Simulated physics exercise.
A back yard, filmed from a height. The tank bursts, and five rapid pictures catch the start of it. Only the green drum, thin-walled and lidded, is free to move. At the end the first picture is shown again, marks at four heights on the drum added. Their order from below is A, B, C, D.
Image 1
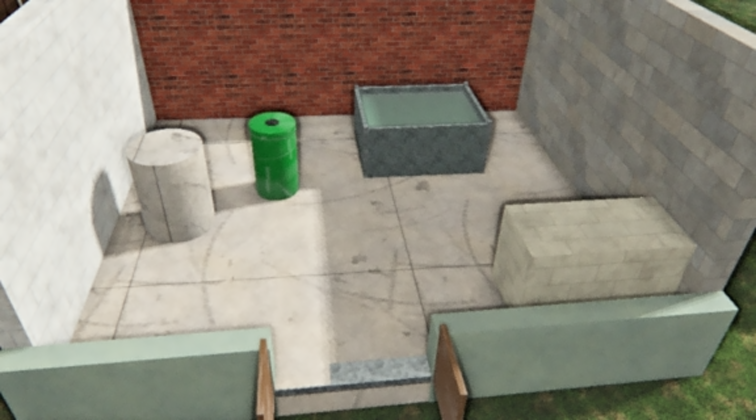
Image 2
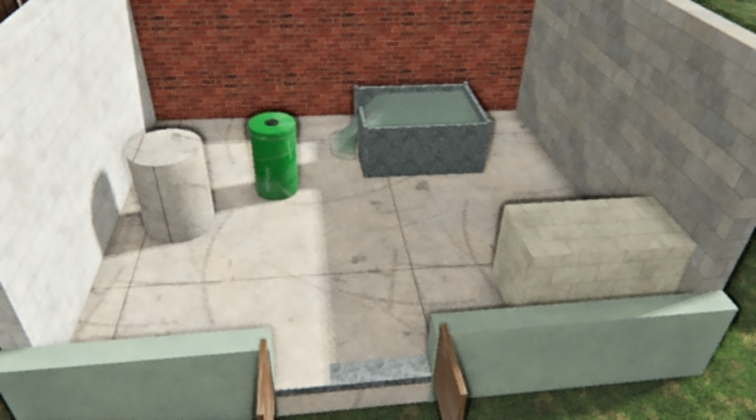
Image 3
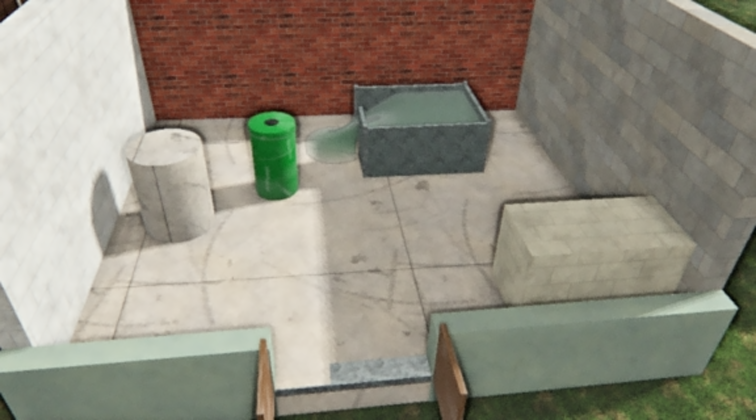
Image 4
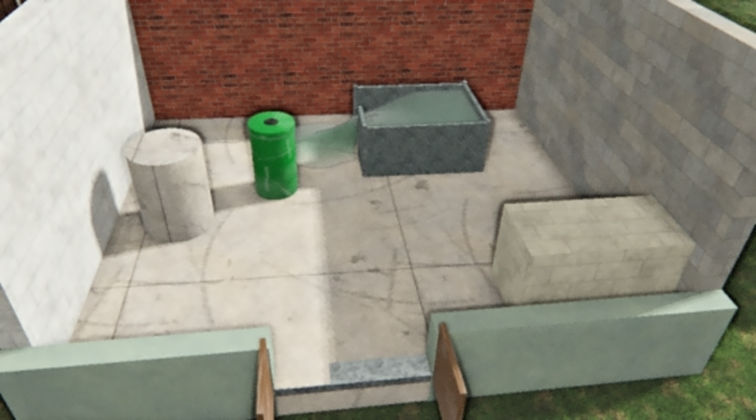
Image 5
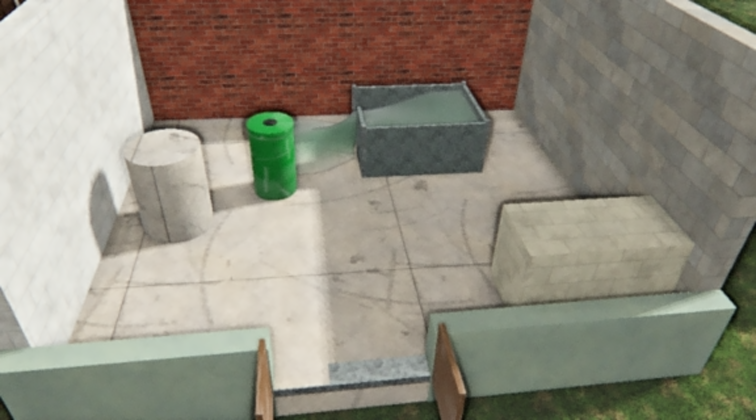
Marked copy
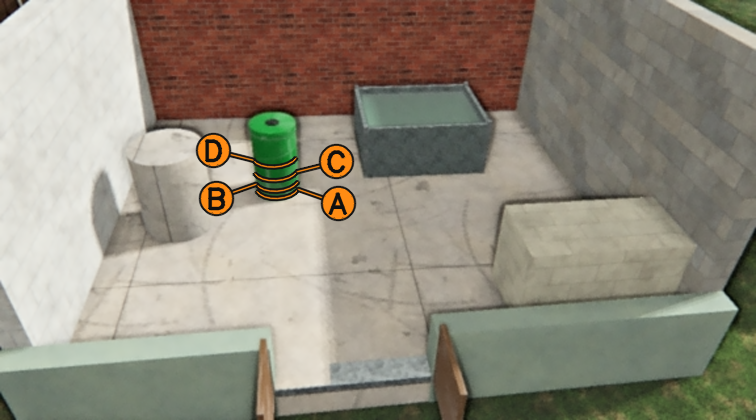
A paved back yard, enclosed by a red brick wall at the back and pale and grey walls at the sides, is seen from above. A pale cylinder and a green drum stand at left, a grey tank of greenish water behind, a pale block at right, and an open brown gate in front. Water pours from the tank's left side and spreads leftward, while the drum and camera stay still.
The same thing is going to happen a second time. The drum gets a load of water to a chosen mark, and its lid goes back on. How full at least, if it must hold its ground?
That is level B.
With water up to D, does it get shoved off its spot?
No, that is safe.
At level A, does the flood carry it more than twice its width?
No, it does not.
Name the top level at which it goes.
A it is.
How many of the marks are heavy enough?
Three.
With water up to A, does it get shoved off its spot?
Yes.
On the marked copy, A at (277, 198); B at (276, 191); C at (275, 180); D at (274, 167); from the bottom up A, B, C, D.
Choosing A, it is pushed about its own width away.
Choosing B, it does not move.
Choosing C, it does not move.
Choosing D, it does not move.
